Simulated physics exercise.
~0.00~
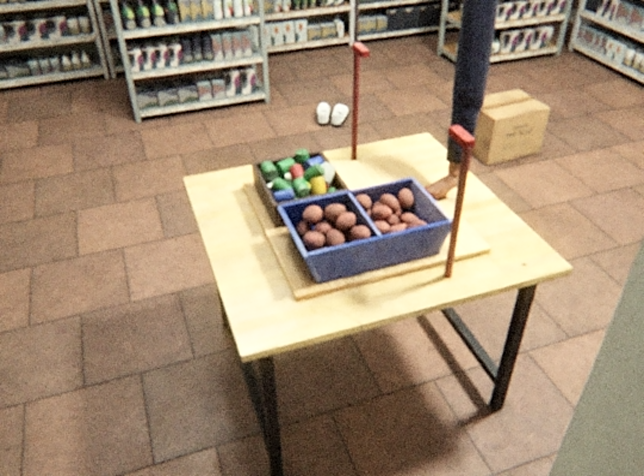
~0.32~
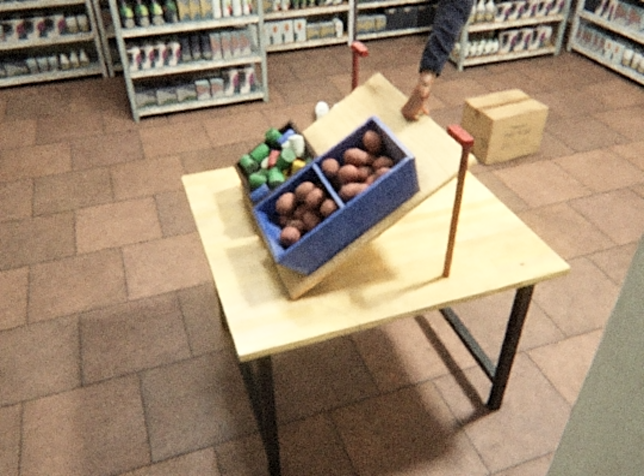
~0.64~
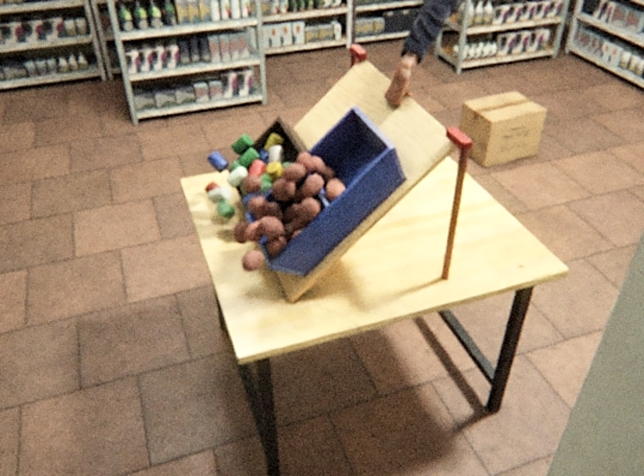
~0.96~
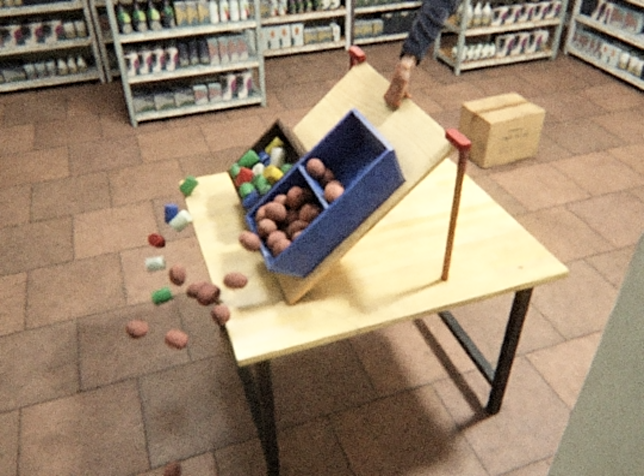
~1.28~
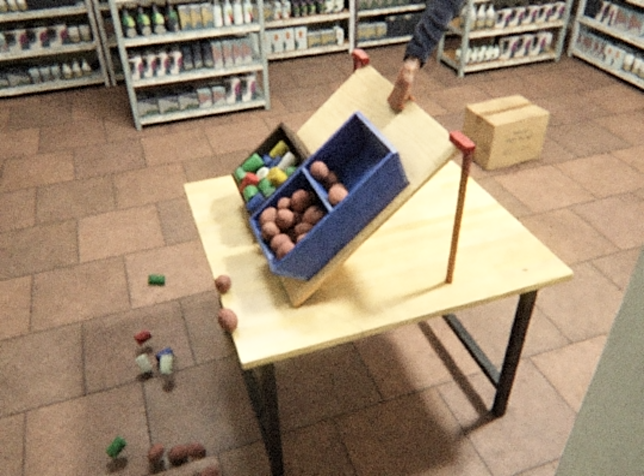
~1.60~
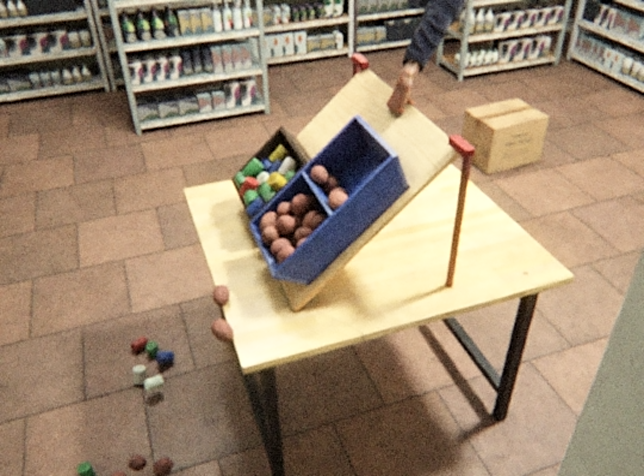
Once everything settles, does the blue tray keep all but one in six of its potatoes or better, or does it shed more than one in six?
It sheds more than one in six of its potatoes, though many of them stay in the tilted tray.
